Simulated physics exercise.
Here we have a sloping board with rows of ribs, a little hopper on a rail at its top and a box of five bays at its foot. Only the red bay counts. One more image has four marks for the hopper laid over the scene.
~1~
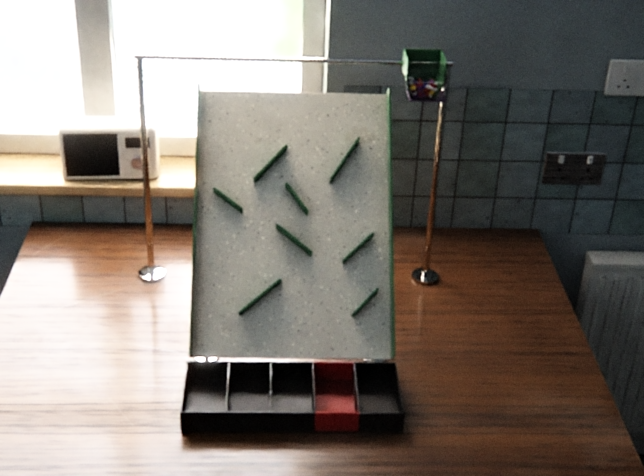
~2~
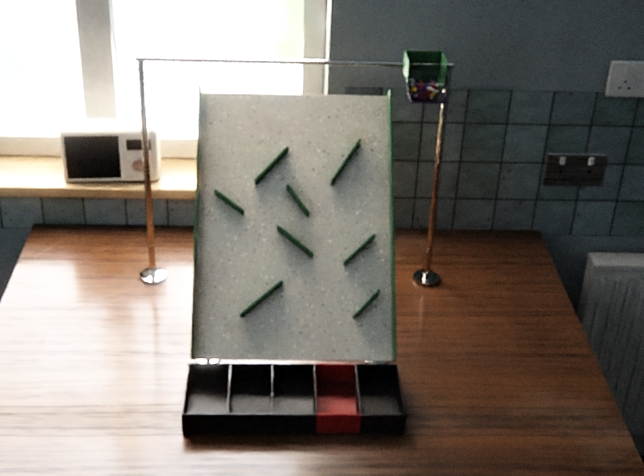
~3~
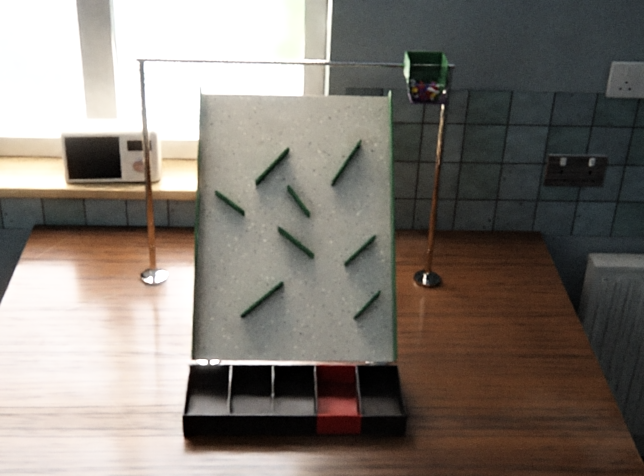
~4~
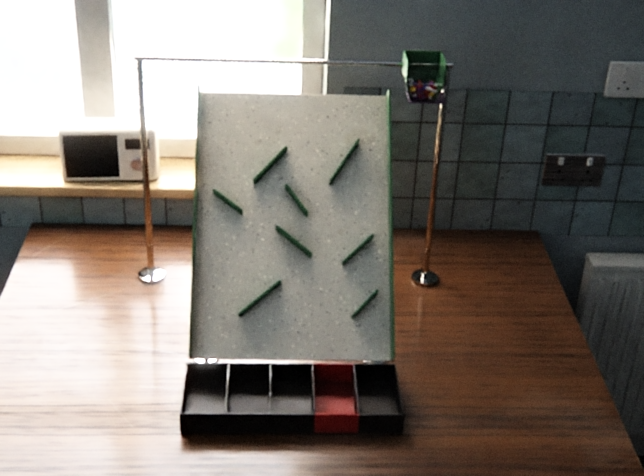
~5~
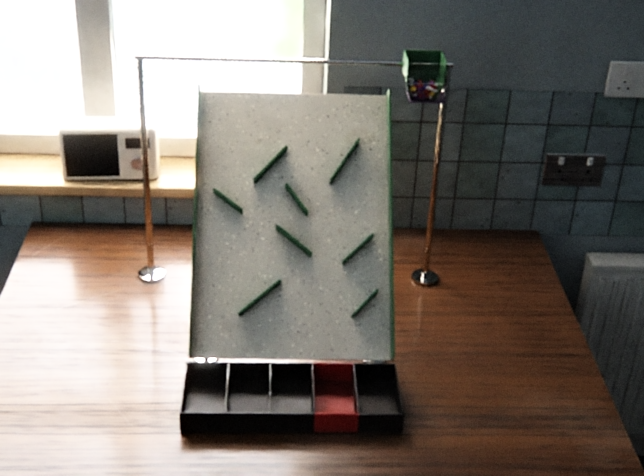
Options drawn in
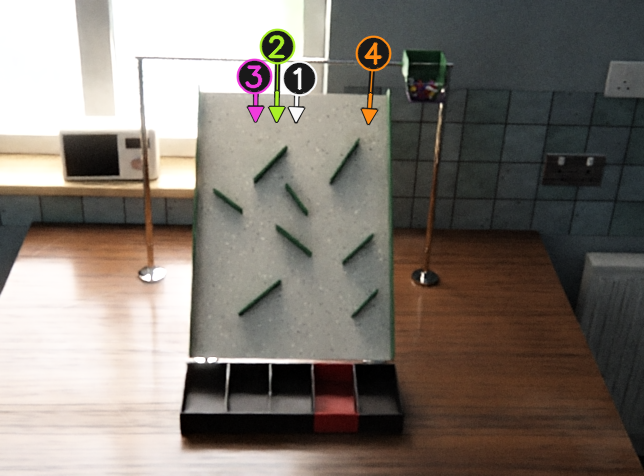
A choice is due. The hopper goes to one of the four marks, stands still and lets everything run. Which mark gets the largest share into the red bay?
Mark 1 does it best.
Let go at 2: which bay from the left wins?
The first from the left.
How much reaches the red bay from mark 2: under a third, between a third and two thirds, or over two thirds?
Mark 2 gives under a third.
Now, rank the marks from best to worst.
Best to worst: 1, 4, 2, 3.
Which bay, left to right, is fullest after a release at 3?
It is the first one.
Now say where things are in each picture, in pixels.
In the first frame, hopper near (424, 87), jelly beans, door shut.
In the second frame, ribs (255, 180) to (288, 147), (332, 180) to (360, 139), (215, 190) to (243, 211).
In the third frame, ribs (288, 185) to (310, 214), (279, 227) to (314, 255), (346, 263) to (375, 235).
In the fourth frame, ribs (239, 314) to (280, 280), (353, 316) to (378, 290).
In the fifth frame, red bay near (336, 421), number 4 of 5 from the left.
On the marked copy, mark 1 meets the board at (296, 116); mark 2 meets the board at (276, 116); mark 3 meets the board at (255, 116); mark 4 meets the board at (368, 118).
With 1, close to two thirds in the red bay, close to a quarter in other bays, only a few held on the board, a small share outside the box.
With 2, a small share in the red bay, close to two thirds in other bays, a small share held on the board.
With 3, none at all in the red bay, the bulk in other bays, close to a quarter held on the board.
With 4, close to a quarter in the red bay, close to two thirds in other bays.
